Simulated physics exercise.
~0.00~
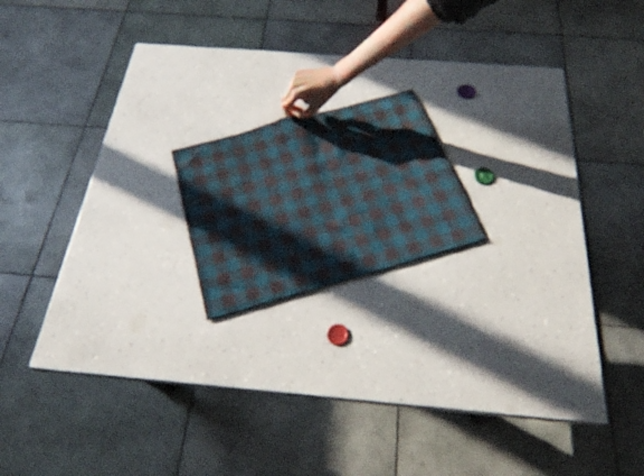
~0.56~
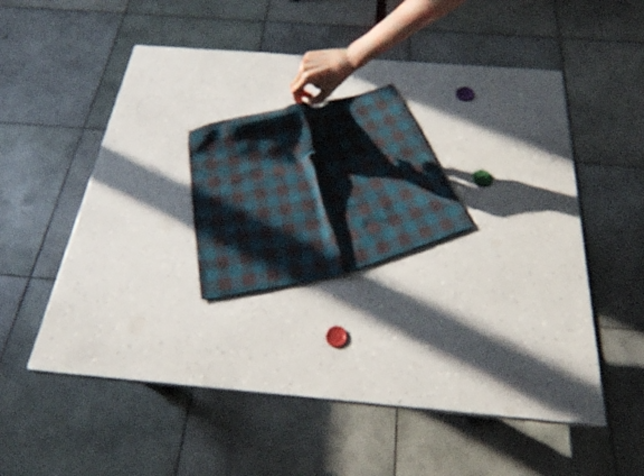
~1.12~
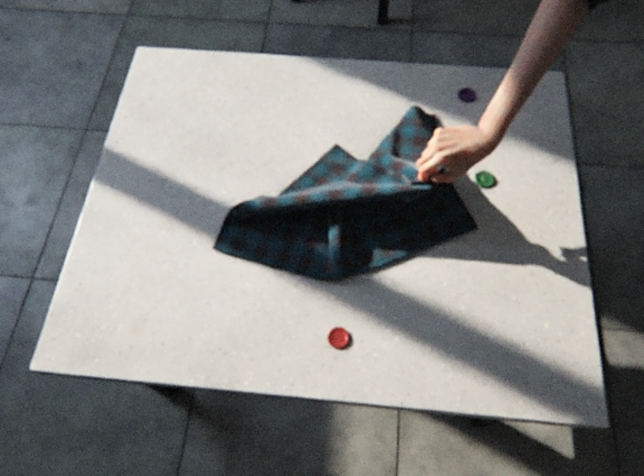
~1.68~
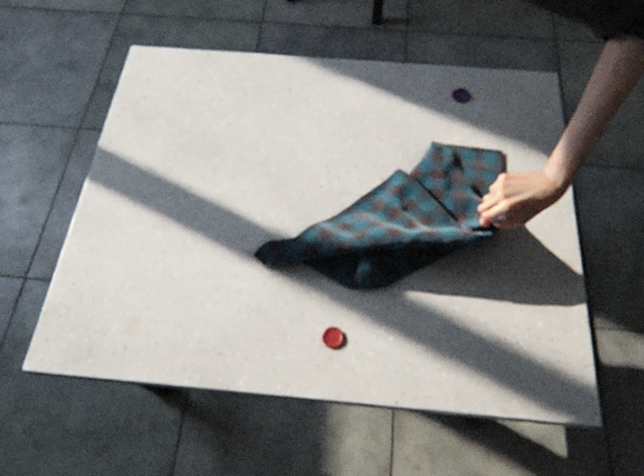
A hand reaches in from the upper right and pinches the far edge of a dark blue-green and brown checked tea towel, which lies flat on a pale kitchen table seen from above at a slant. A red lid sits in front of the cloth, with a green cap and a purple badge to its right. The hand lifts the edge, and the cloth creases and bunches as it is drawn to the right. It drags further right and slightly nearer, covering the green cap. Finally the towel lies crumpled, still held, with the red lid and purple badge uncovered.
